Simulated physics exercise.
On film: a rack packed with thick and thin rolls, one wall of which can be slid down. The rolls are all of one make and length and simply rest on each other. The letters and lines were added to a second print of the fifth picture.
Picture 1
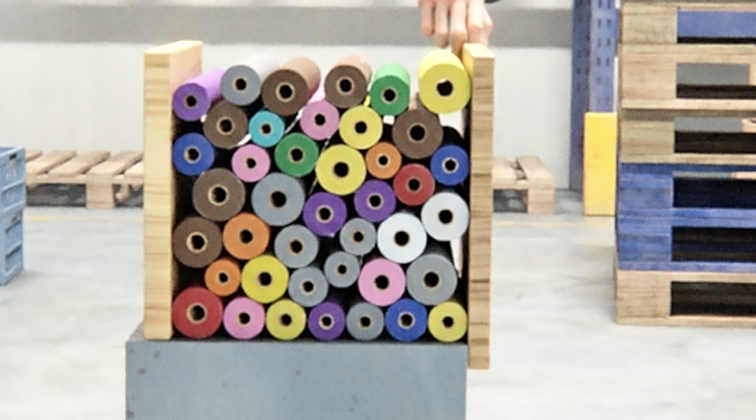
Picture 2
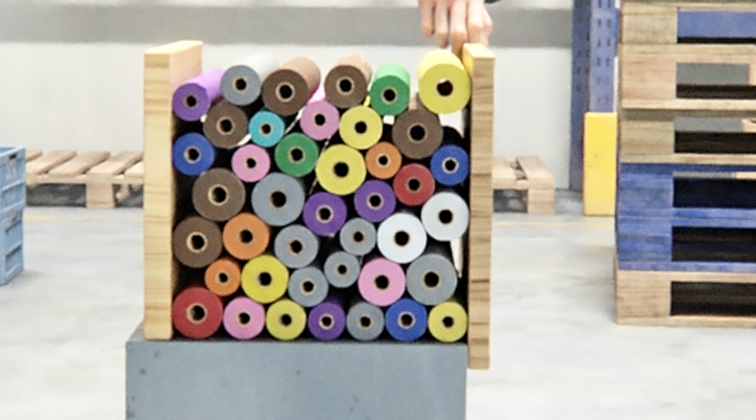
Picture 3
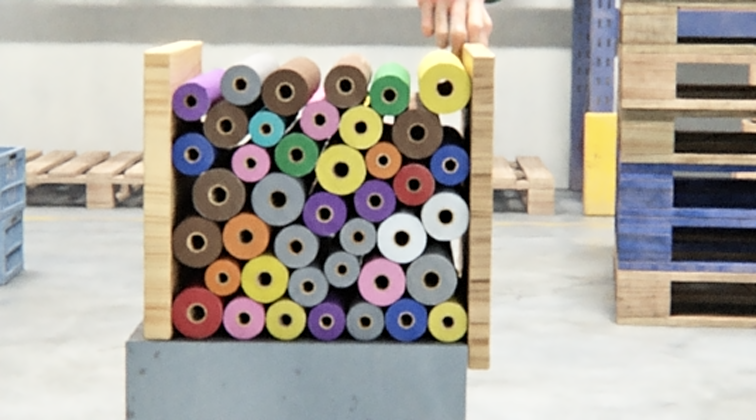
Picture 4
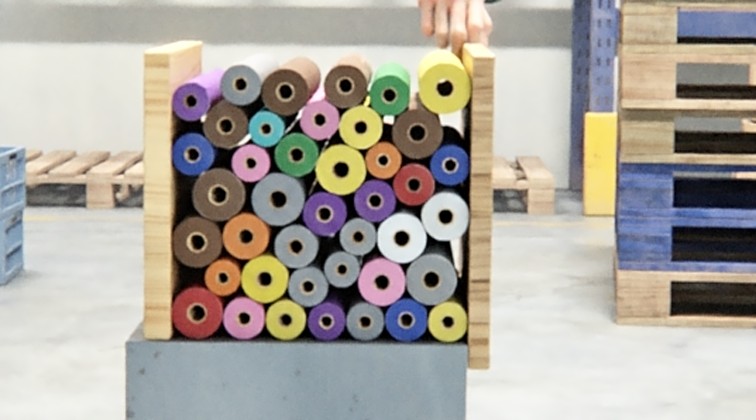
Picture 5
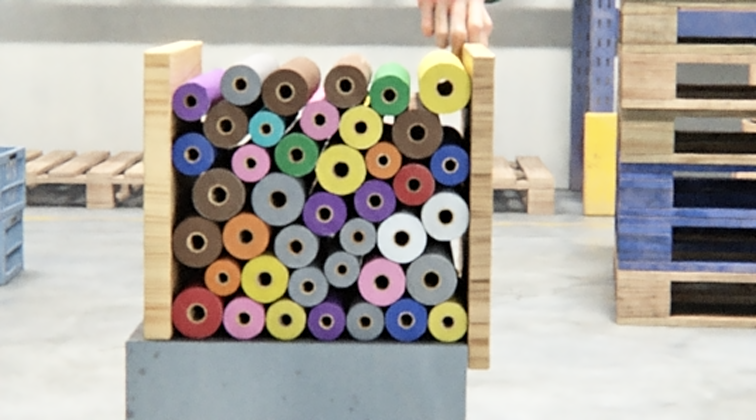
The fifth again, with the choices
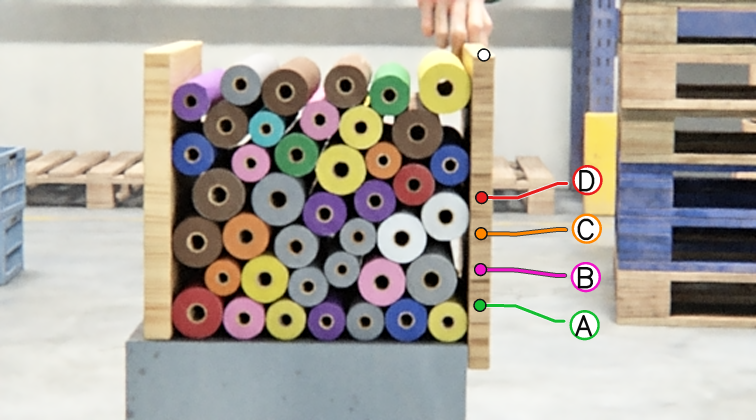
In a pale-floored warehouse or workshop seen from straight in front, a rack stands on a grey block, with stacked wooden and blue pallets to the right and a blue crate at the left edge. Between its two wooden side boards lie thick and thin rolls, end-on, in brown, grey, purple, yellow, pink, green, blue, orange, red and white. A hand stays at the top of the right board, and neither rolls, boards nor camera visibly move.
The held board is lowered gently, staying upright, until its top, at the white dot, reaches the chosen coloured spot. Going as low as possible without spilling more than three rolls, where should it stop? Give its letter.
D is the limit.
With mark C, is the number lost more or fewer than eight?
It loses fewer than eight.
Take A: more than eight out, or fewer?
More than eight.
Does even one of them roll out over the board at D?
Yes, at D.
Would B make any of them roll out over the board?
Yes, at B.
On the marked copy, A at (480, 306); B at (480, 269); C at (481, 233); D at (481, 198); the white dot at (484, 55).
With D. Early on, top of the board (472, 121).
Further on, top of the board (470, 195).
At the end, top of the board (470, 197), one out over the board.
As for the rest, A more than three out over the board; B more than three out over the board; C four out over the board.
